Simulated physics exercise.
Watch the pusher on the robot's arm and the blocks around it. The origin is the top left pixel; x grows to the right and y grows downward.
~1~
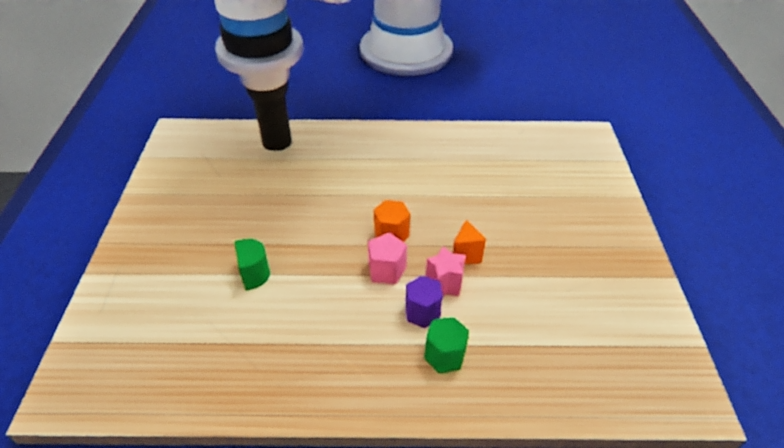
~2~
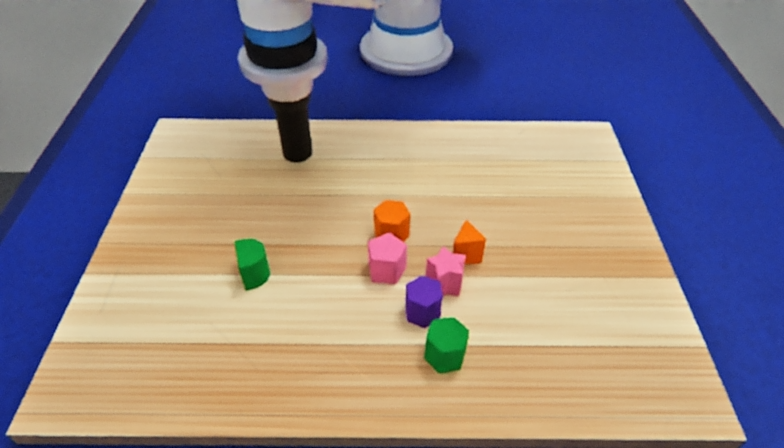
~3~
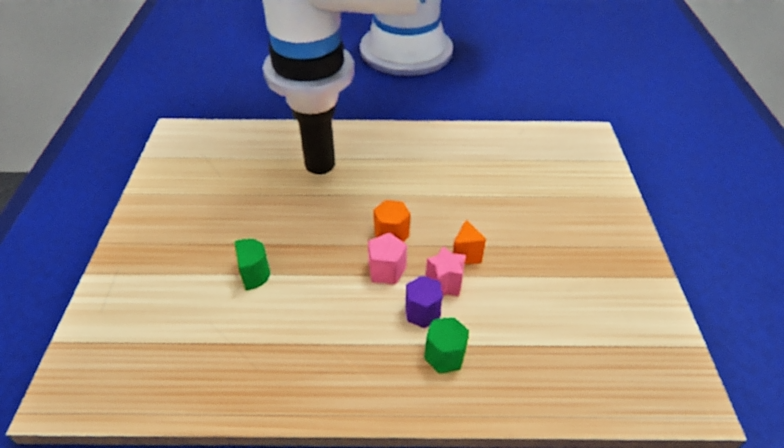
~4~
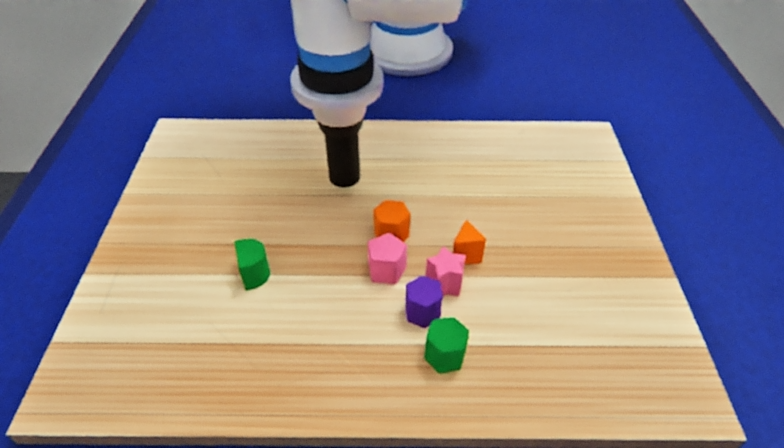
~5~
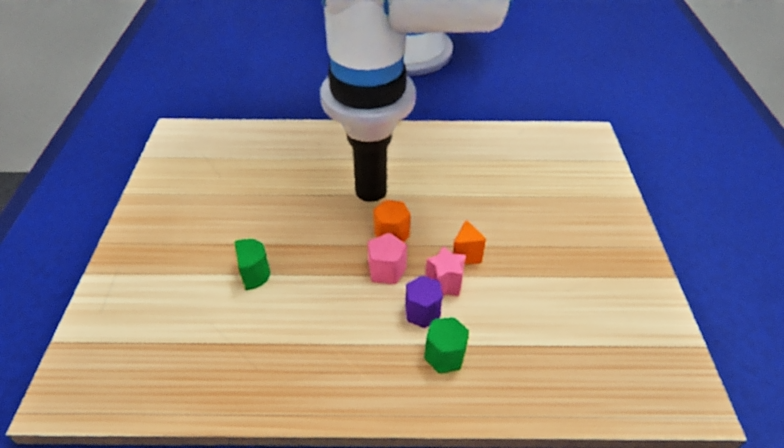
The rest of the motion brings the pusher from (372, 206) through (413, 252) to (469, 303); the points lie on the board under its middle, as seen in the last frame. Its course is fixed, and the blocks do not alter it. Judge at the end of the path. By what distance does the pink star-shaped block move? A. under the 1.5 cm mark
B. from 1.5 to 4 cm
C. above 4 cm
Option C.
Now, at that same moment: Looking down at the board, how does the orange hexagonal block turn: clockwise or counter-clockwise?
From above, it looks like the orange hexagonal block goes clockwise.
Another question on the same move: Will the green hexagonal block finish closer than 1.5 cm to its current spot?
Yes, it checks out.
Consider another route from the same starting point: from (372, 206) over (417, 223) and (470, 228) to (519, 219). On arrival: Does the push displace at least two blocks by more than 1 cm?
Going by the path, no.
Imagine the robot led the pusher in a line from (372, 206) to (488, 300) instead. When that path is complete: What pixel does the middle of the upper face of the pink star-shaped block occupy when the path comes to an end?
The middle of its top is at (469, 296).
What follows on the original path. One third of the way, pusher (397, 223); pink pentagon (386, 252); orange hexagonal block (415, 236), turned 25° clockwise.
Two thirds of the way, pusher (432, 254); pink pentagon (386, 253); orange hexagonal block (452, 271), turned 30° clockwise; pink star-shaped block (480, 289).
At the end, pusher (471, 289); pink pentagon (386, 253); orange hexagonal block (493, 310), turned 35° clockwise; pink star-shaped block (526, 327), turned 15° anticlockwise; green hexagonal block still; orange triangle still.
